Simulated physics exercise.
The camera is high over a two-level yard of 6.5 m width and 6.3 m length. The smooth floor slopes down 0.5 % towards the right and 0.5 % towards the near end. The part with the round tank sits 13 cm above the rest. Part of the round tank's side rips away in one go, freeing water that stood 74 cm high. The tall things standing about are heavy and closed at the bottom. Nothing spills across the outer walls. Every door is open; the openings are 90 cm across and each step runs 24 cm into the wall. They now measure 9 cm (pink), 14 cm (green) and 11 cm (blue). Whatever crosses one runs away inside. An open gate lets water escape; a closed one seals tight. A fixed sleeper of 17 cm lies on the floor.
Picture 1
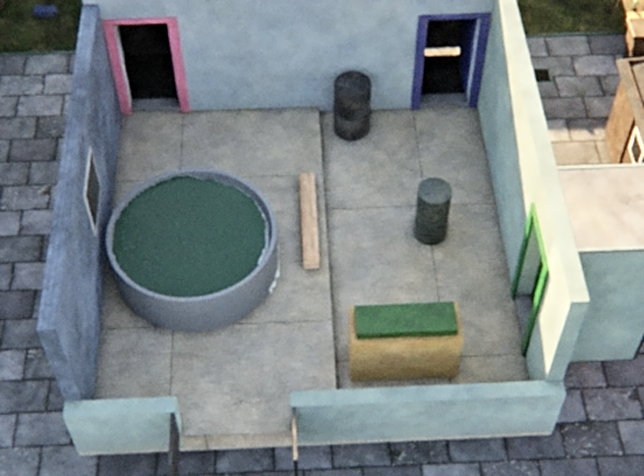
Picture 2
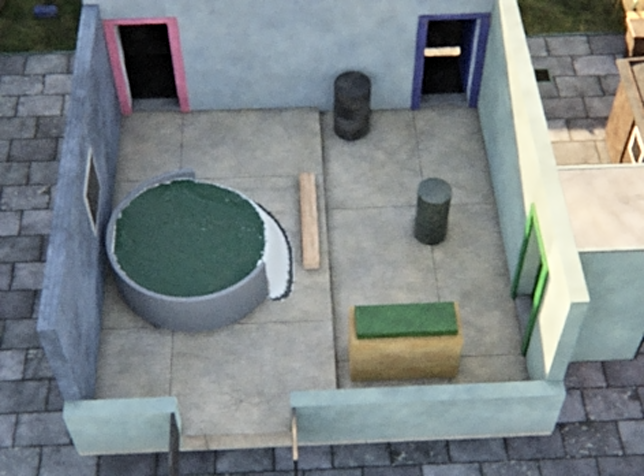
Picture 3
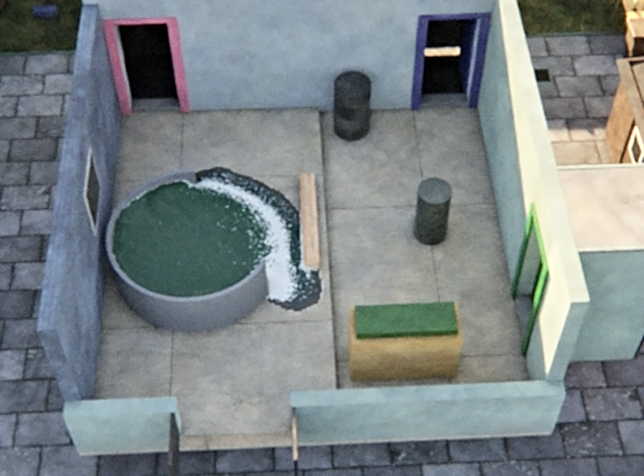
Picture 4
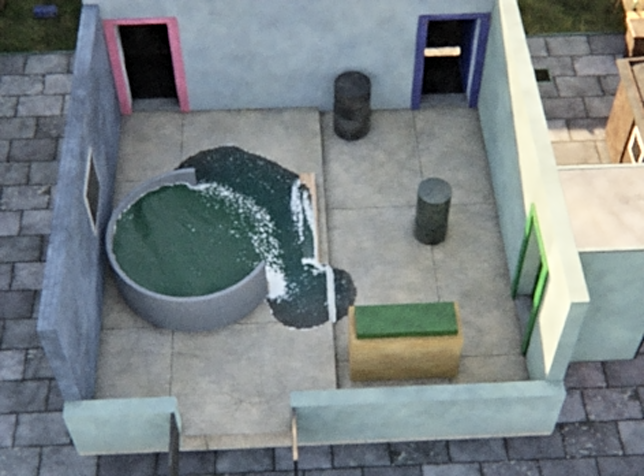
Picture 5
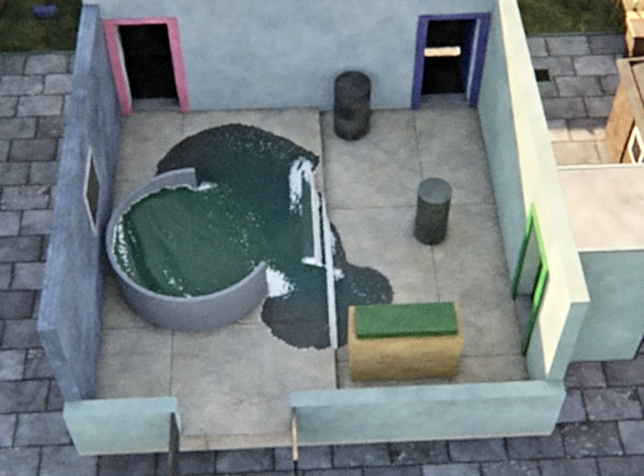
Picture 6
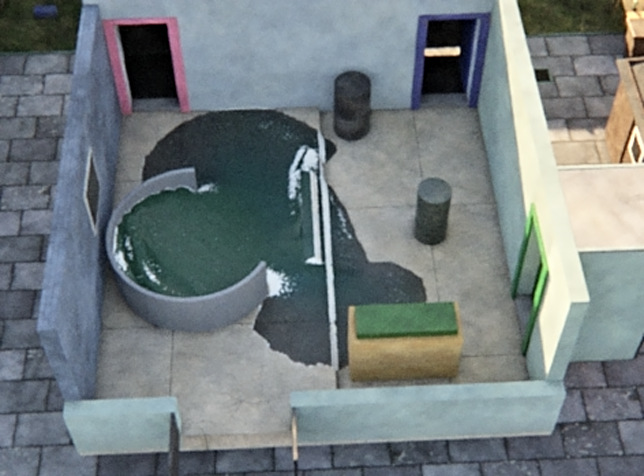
The side of a round tank broke open on its right, and dark green water poured out, spread around a low wooden bar and across the courtyard floor, and reached the green-topped block.
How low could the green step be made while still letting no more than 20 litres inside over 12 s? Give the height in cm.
At least 22 cm or so.
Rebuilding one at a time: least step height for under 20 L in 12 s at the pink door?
About 13.0 cm at pink.
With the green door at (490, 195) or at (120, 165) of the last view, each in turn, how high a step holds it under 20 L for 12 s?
About 20 and 11.5 cm.
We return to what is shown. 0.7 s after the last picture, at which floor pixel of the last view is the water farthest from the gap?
Around (526, 358).
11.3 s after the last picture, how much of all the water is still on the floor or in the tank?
Roughly 88 in a hundred.
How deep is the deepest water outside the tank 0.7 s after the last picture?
About 52 cm.
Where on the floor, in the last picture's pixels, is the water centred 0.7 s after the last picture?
Around (258, 235).
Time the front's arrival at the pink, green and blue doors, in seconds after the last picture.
Pink 0.3 s, green 0.5 s, blue 0.8 s.
Then, 0.7 s after the last picture water covers 50 % of the floor, deepest (52 cm) near (331, 117); 6 cm at the green door, 0 litres in over its 14 cm step.
Then, 2.3 s after the last picture water covers 75 % of the floor, deepest (40 cm) near (331, 117); 20 cm at the green door, 68 litres in over its 14 cm step.
Then, 11.3 s after the last picture water covers 95 % of the floor, deepest (18 cm) near (402, 416); 15 cm at the green door, 120 litres in over its 14 cm step.
At the green door as built, the water peaked near 24 cm, 1.7 s after the last picture.
Run again over the same 12 s with other heights there, 36 litres in over 19.5 cm, 8 litres over 26 cm. The limit of 20 litres is kept from about 22 cm up.
